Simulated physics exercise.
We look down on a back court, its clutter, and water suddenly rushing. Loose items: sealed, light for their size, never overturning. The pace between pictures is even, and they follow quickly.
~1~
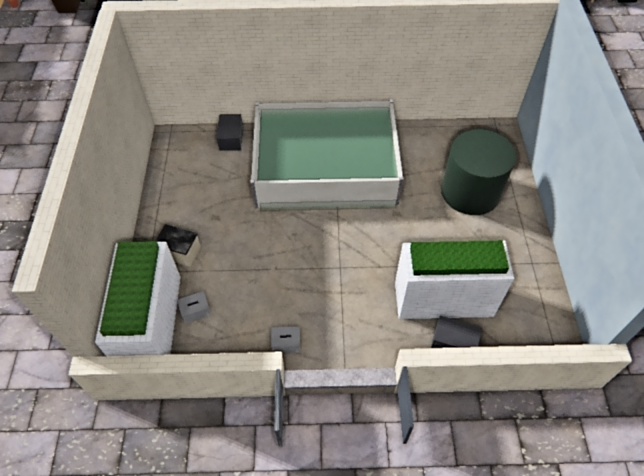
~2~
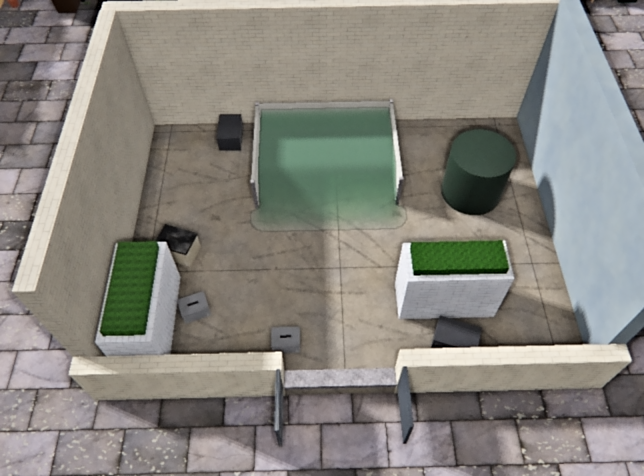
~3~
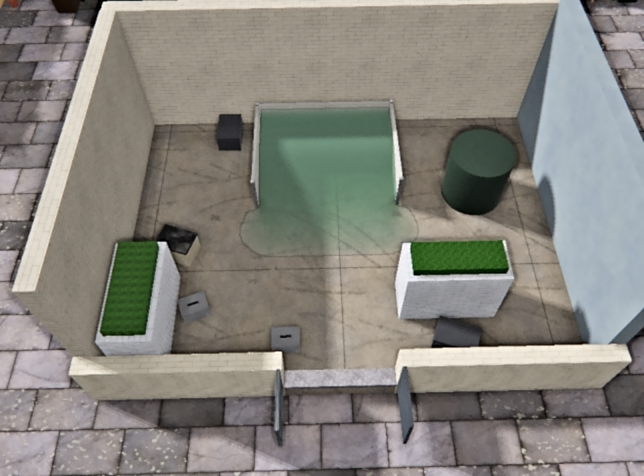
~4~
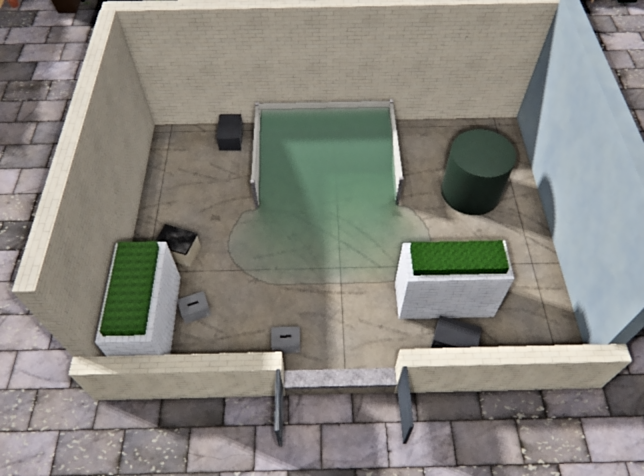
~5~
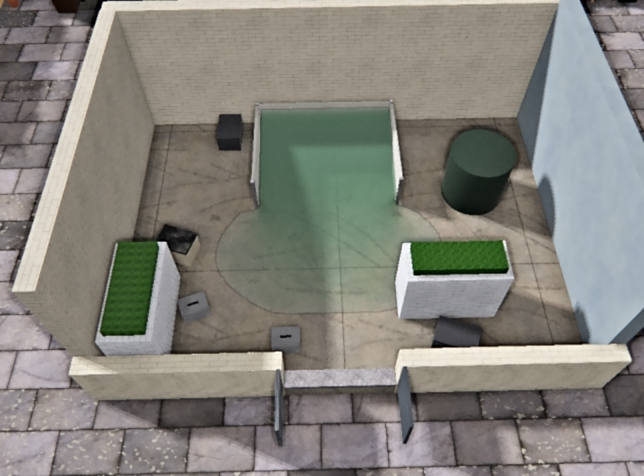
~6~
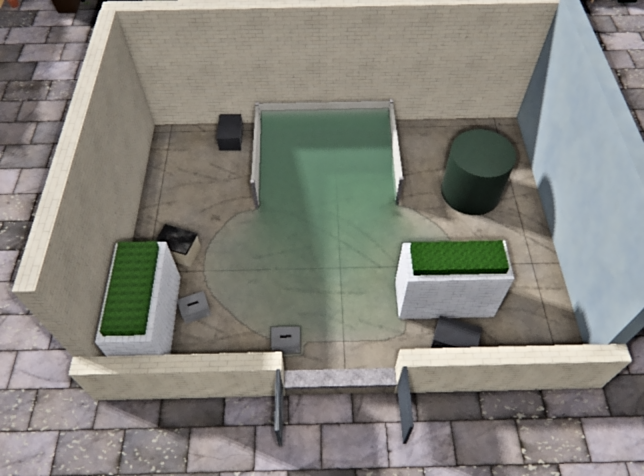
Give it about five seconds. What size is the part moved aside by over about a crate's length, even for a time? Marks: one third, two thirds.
It is a middling share of a third to two thirds.
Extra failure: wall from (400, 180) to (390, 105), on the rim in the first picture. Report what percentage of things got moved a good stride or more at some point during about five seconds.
Roughly 20 %.
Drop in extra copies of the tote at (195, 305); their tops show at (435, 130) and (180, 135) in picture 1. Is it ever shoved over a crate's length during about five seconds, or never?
Fell short, fell short.
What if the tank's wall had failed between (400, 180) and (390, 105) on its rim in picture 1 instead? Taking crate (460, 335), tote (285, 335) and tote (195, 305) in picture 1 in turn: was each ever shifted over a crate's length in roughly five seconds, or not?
Got that far, never got that far, never got that far.
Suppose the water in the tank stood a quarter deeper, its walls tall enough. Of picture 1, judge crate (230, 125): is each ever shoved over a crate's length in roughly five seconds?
Note - that object: Not displaced that much.
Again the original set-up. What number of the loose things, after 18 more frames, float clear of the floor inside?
Result - 1.
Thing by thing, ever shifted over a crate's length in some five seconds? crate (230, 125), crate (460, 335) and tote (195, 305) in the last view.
Short of that; short of that; goes that far.
A moment on, 0 of 5 are well off their spots; 0 afloat.
Next, 0 of 5 are well off their spots; 2 afloat.
Later, 1 of 5 are well off their spots; 1 afloat.
In the end, 3 of 5 are well off their spots, and 3 have been at some point; 0 afloat.
